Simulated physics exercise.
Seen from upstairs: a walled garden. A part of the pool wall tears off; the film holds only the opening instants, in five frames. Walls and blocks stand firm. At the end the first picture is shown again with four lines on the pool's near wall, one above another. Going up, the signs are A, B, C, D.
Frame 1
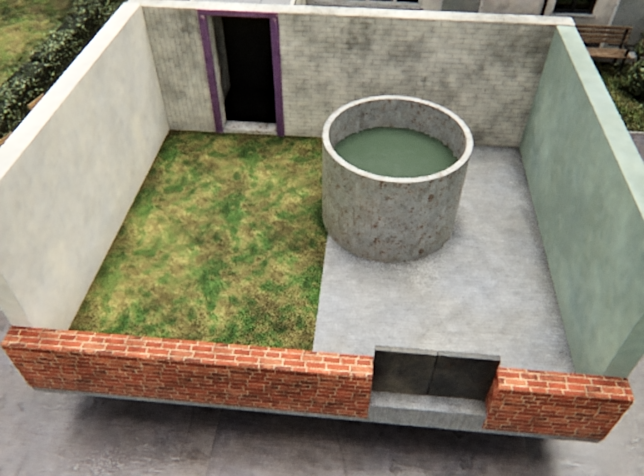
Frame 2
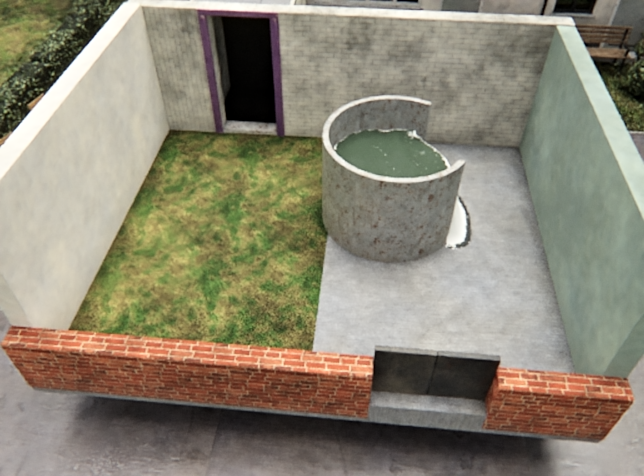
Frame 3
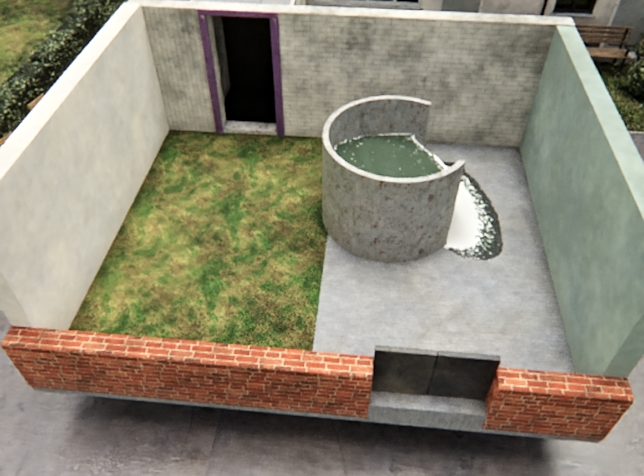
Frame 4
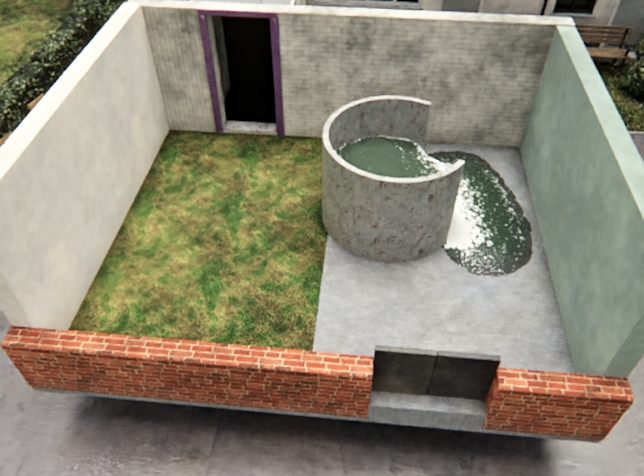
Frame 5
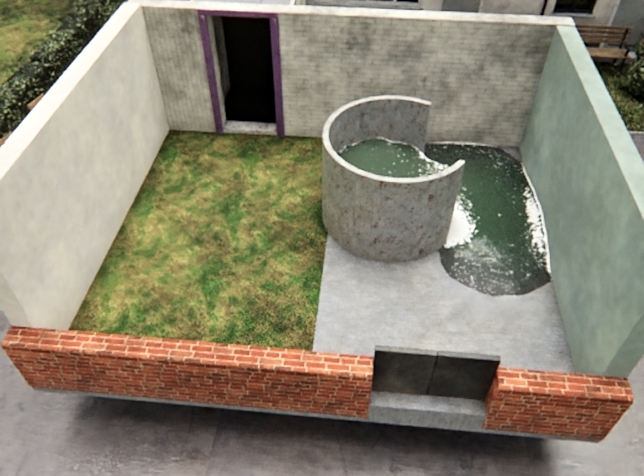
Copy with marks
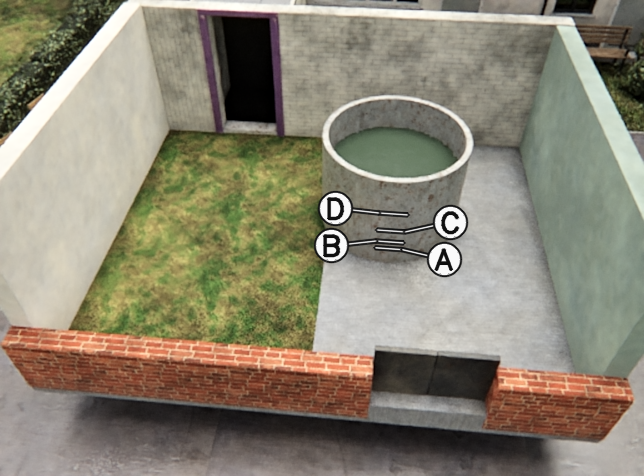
Walled garden seen from above, the round concrete pool's wall opening at right and green water pouring out, spreading across grey paving.
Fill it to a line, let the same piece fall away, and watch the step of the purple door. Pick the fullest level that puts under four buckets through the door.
Go for D.
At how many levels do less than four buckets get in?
All of them.
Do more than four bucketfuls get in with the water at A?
No.
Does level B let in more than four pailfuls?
No, that is safe.
In white, A at (388, 248); B at (389, 241); C at (391, 230); D at (393, 213); from the bottom up A, B, C, D.
With A, nothing gets over.
With B, nothing gets over.
With C, a splash gets over, under a bucket.
With D, a bucket or two gets in.
